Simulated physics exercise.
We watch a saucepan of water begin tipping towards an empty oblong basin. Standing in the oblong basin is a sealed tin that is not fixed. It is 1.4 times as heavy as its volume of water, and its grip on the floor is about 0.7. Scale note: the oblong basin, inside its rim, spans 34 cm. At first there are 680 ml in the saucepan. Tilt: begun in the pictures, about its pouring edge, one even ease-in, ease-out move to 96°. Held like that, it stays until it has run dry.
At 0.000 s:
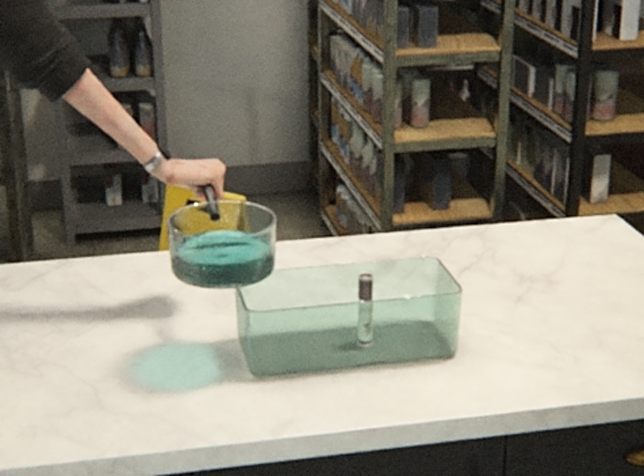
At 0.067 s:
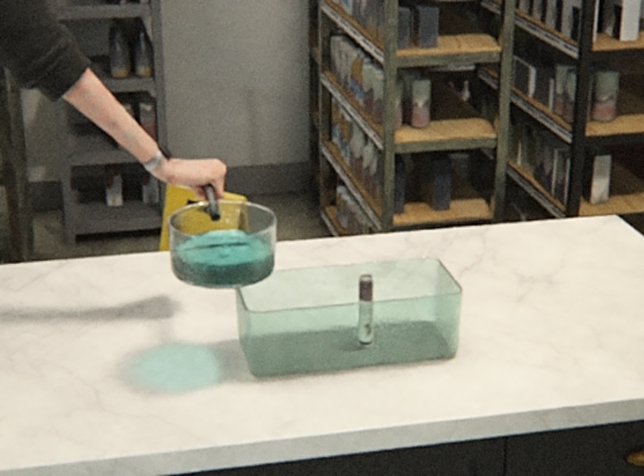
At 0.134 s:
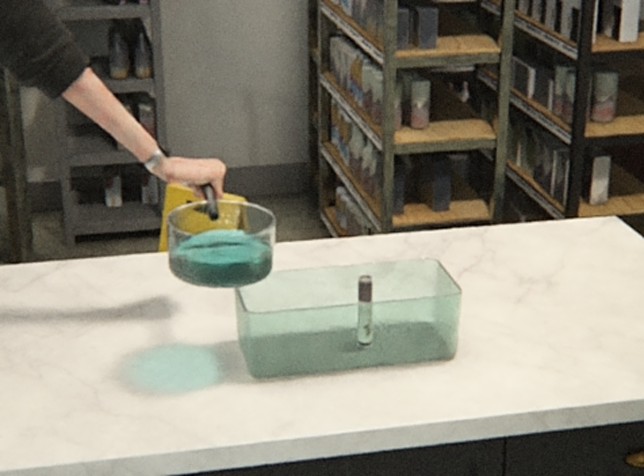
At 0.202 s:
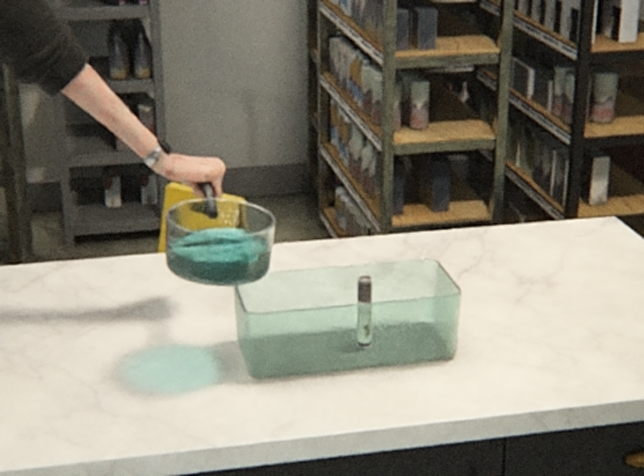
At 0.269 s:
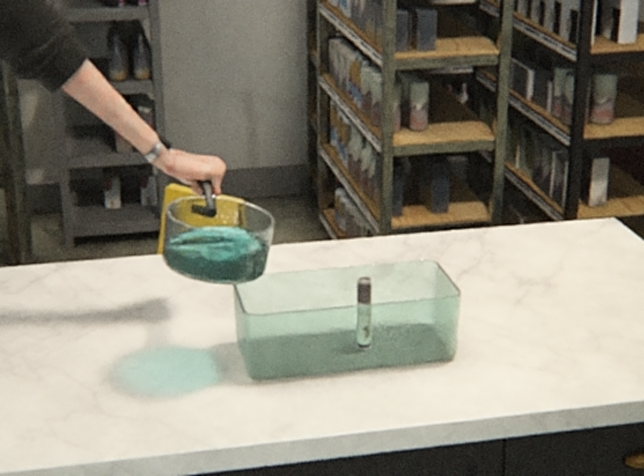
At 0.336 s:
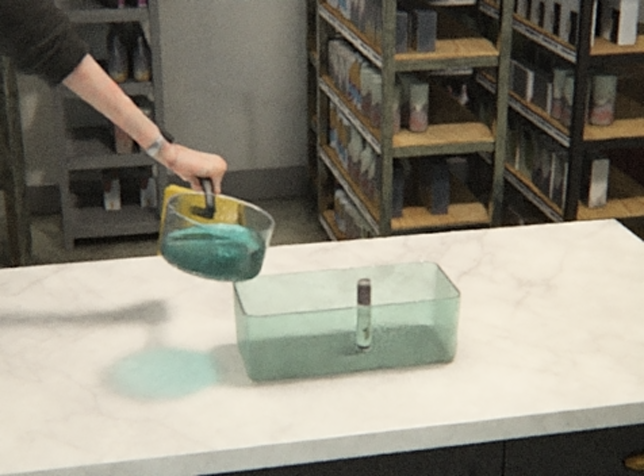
Saucepan of teal water held by a hand slowly tilting to the right beside a clear oblong basin on a marble counter.
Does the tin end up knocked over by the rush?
No.
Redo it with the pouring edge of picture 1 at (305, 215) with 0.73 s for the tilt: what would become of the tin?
Then the tin comes down.
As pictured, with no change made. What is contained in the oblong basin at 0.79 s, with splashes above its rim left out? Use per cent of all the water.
Roughly 0 per cent.
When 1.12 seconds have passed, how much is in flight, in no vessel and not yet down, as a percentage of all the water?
Roughly 26 %.
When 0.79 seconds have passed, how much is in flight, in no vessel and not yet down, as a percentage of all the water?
Around 18 in a hundred.
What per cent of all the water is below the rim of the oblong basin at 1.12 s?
Near 48 per cent of the total.
After 0.79 s the tilt is 61° and 82 per cent is still to pour; the tin stands where it began.
After 1.12 s the tilt is 90° and 27 per cent is still to pour; the tin stands where it began.
After 1.46 s the tilt is 96° and 4 per cent is still to pour; the tin stands where it began.
After 1.84 s the tilt is 96° and 1 per cent is still to pour; the tin stands where it began.
In the end the tin stands where it began.
